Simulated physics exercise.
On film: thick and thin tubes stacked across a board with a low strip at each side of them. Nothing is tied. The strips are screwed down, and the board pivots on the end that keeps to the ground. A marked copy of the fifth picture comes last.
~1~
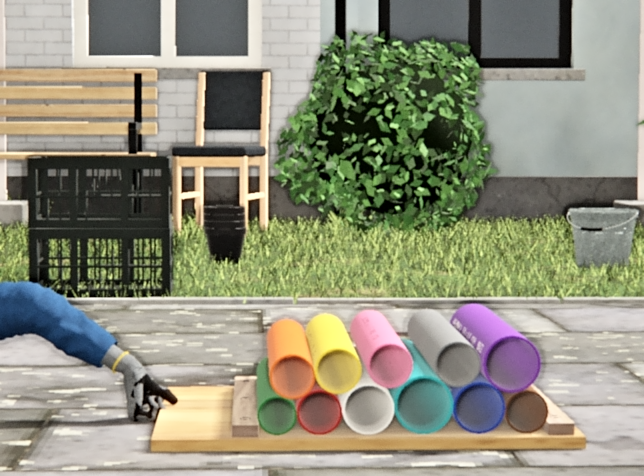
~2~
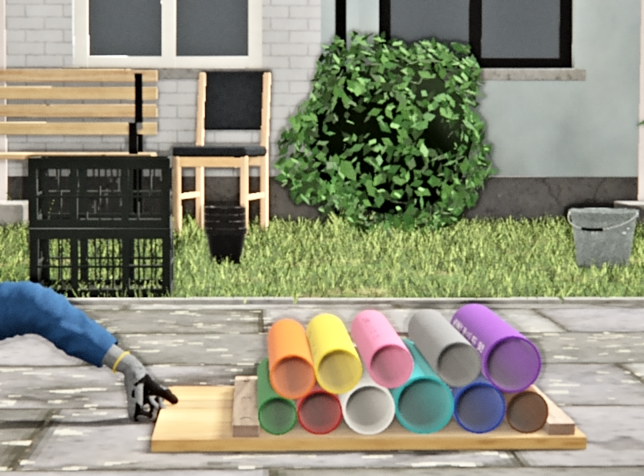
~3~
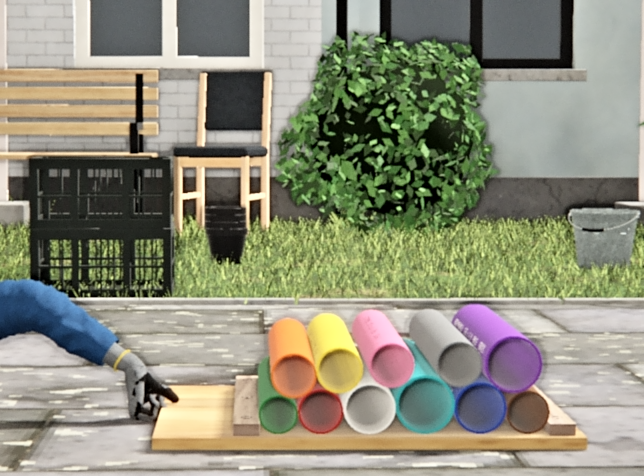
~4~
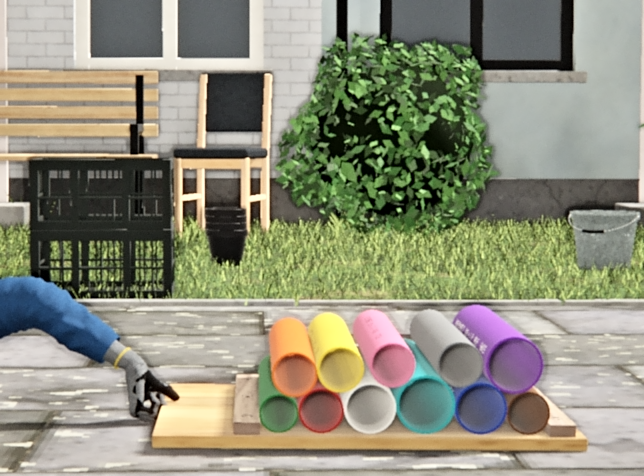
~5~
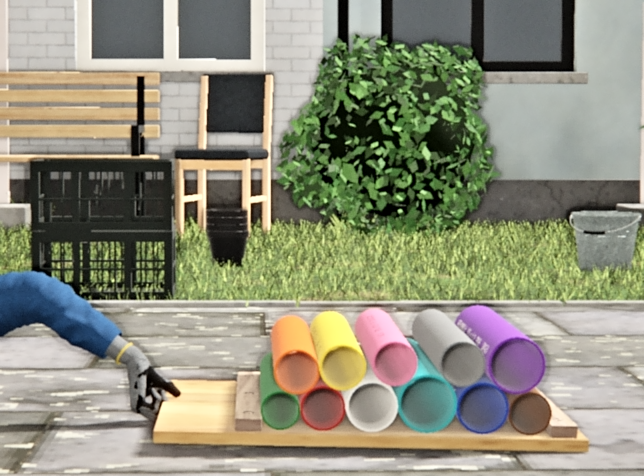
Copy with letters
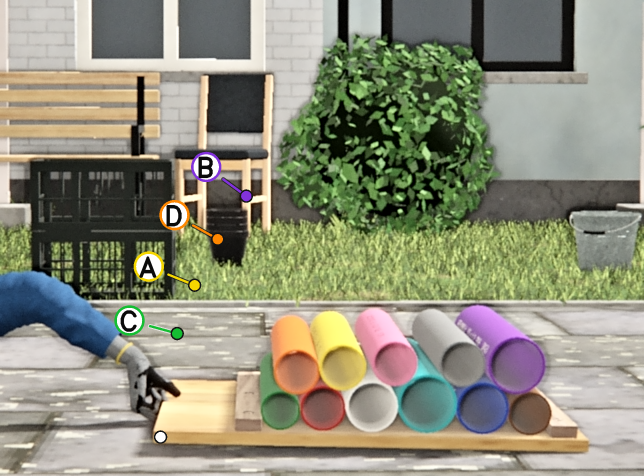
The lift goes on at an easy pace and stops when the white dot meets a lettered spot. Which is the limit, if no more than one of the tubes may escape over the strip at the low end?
The highest mark that will do is A.
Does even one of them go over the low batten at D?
At D: Yes.
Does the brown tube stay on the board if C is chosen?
Yes.
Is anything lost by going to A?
At A: Yes.
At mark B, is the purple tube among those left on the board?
No, with B.
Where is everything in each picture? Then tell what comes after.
In the first picture, turquoise tube (424, 404); blue tube (479, 408).
In the second picture, yellow tube (339, 371).
In the third picture, board (361, 409); green tube (278, 414); red tube (321, 411); turquoise tube (425, 405).
In the fourth picture, board (361, 409); green tube (279, 413); red tube (321, 411).
In the fifth picture, board (362, 407); green tube (281, 411); red tube (323, 408).
On the marked copy, A at (195, 285); B at (246, 196); C at (177, 333); D at (218, 239); the white dot at (160, 437).
Following A. Soon after the start, board at 15°.
Later, board at 22°.
In the end, board at 22°, one over the low batten (purple).
As for the rest, B eleven over the low batten; C none over the low batten; D two over the low batten (grey, purple).
